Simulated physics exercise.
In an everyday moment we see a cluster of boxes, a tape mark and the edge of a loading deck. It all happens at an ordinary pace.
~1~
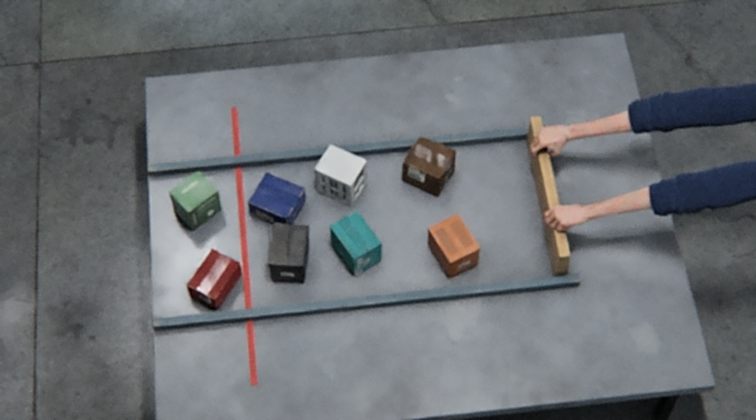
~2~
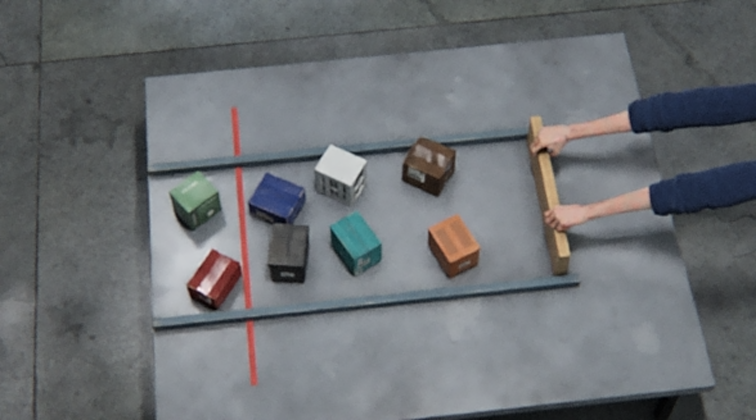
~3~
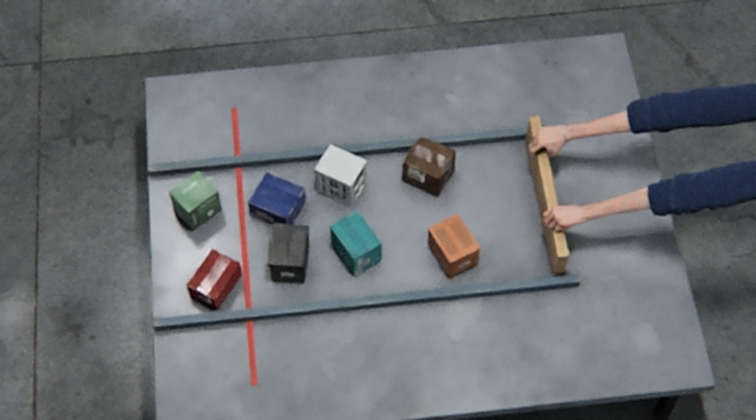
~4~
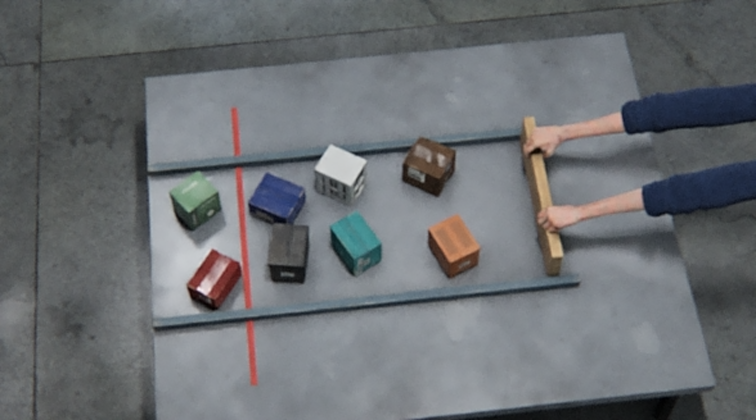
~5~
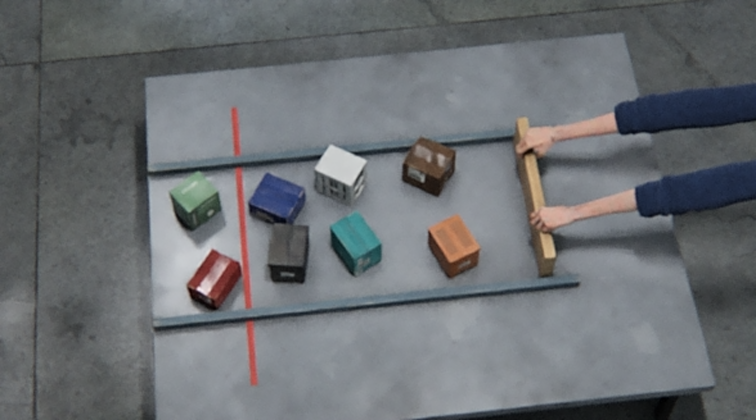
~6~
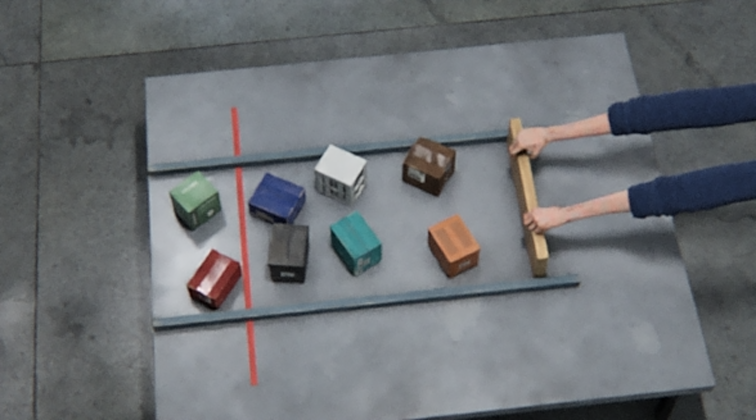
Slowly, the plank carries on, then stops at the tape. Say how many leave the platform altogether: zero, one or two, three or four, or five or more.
The drop will claim one or two of them.
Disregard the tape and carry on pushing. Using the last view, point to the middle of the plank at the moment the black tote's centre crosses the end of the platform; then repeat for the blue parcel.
Points: About (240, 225) and about (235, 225).
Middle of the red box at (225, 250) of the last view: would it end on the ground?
Result: It falls away.
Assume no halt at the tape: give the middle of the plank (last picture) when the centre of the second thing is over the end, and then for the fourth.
Near (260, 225) first, near (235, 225) second.
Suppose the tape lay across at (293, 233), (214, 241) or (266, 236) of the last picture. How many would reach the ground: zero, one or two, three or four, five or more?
First not one, then five or more, then either one or two.
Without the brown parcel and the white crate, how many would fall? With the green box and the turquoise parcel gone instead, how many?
1 and 0.
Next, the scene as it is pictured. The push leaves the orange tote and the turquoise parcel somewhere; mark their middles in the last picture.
Answer: First (228, 266), after that (193, 257).
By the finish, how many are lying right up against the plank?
2 touch it.
Soon after, none off yet; green box at rest near (196, 201); red box at rest near (215, 279); blue parcel at rest near (277, 201).
At rest, the number that fall off is one or two; fallen, red box and green box.
